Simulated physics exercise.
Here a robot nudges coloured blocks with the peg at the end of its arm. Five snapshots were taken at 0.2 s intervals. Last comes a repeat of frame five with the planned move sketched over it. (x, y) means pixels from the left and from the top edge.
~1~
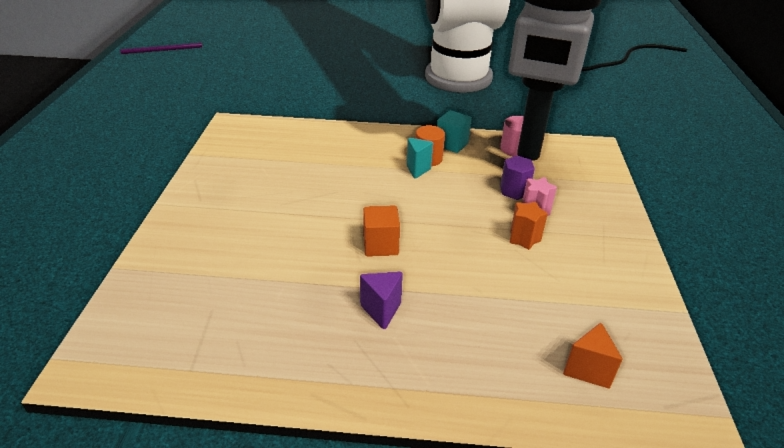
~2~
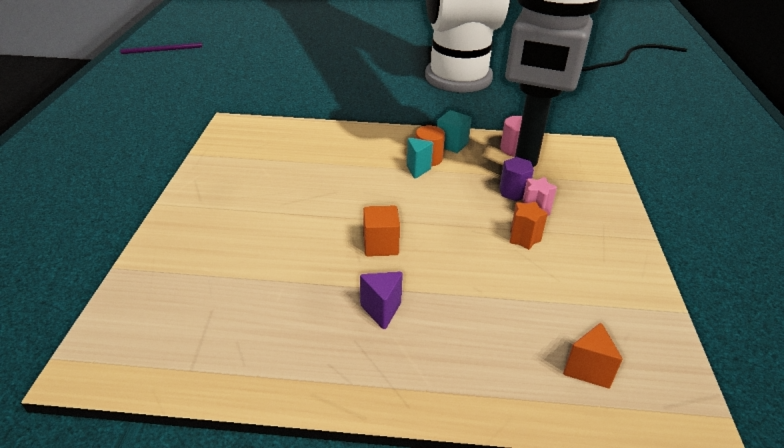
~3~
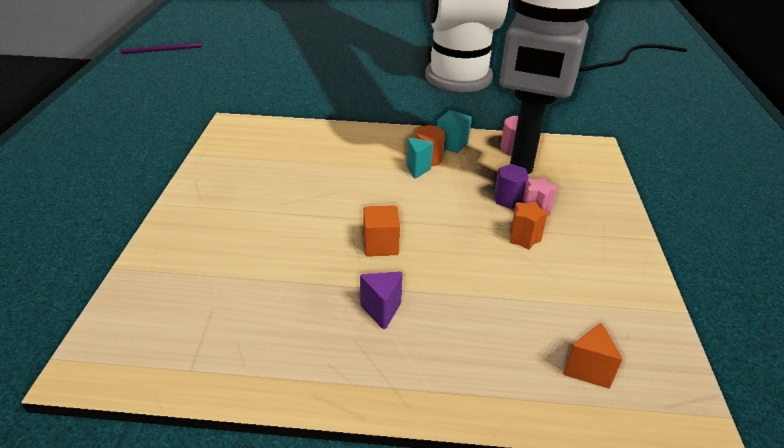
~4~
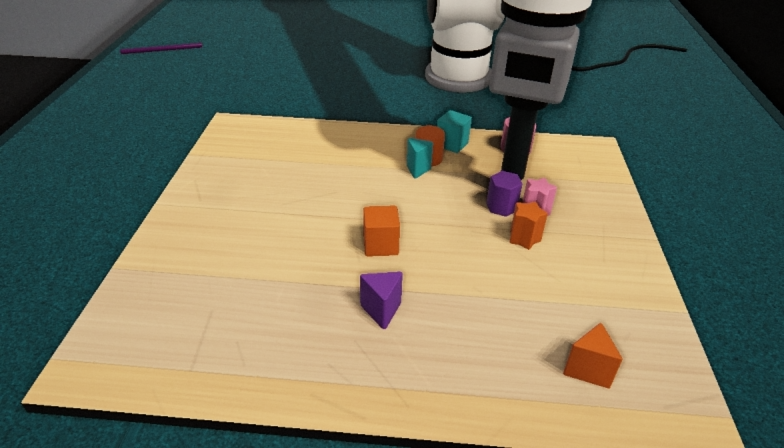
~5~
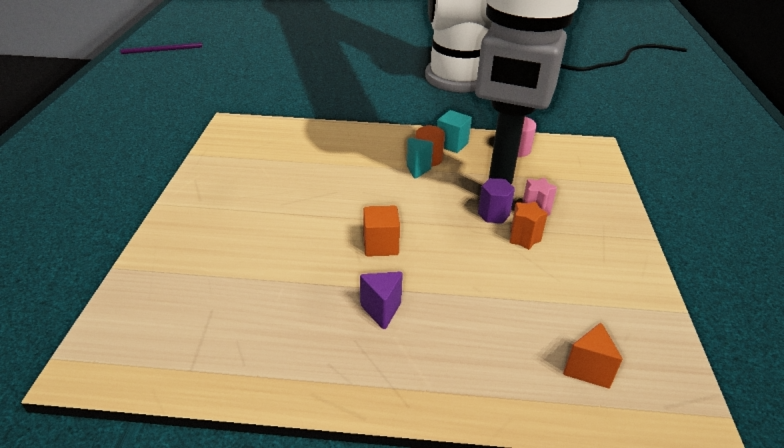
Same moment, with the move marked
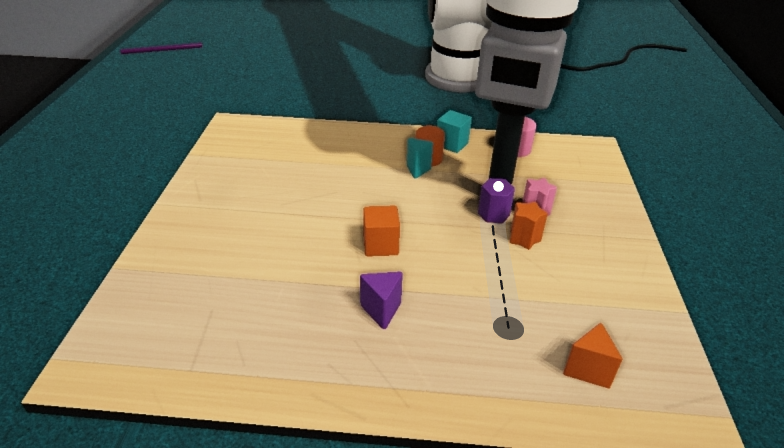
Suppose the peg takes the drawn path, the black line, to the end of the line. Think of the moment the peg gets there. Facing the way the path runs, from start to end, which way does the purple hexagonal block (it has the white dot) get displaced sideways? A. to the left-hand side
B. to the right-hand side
Choice B: To the right-hand side.
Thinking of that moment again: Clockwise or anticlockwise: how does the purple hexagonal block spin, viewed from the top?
It turns clockwise.
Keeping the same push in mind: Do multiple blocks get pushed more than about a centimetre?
No - that is not the case.
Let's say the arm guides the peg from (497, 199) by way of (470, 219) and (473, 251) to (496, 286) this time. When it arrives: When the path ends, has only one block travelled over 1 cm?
I'd say yes.
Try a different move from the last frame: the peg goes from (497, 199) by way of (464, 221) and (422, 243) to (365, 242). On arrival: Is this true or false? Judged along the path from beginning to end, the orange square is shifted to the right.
It is true.
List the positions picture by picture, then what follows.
Tip of the peg at (528, 155), middles of tops, purple hexagonal block at (520, 163), orange star block at (530, 210), in the first picture.
Peg at (526, 162), purple hexagonal block at (519, 165), in the second picture.
Peg at (521, 169), purple hexagonal block at (514, 172), in the third picture.
Peg at (512, 175), purple hexagonal block at (507, 179), in the fourth picture.
Peg at (501, 181), purple hexagonal block at (498, 186), orange star block at (530, 210), in the fifth picture.
The line goes from (497, 199) by way of (494, 234) and (500, 277) to (508, 328); the dot is on the purple hexagonal block.
What follows on the original path. One third of the way, peg at (497, 216); purple hexagonal block at (484, 220), turned 40° clockwise.
Two thirds of the way, peg at (504, 258); purple hexagonal block at (474, 247).
At the end, peg at (513, 308); purple hexagonal block at (474, 248), turned 140° clockwise; orange star block unmoved.
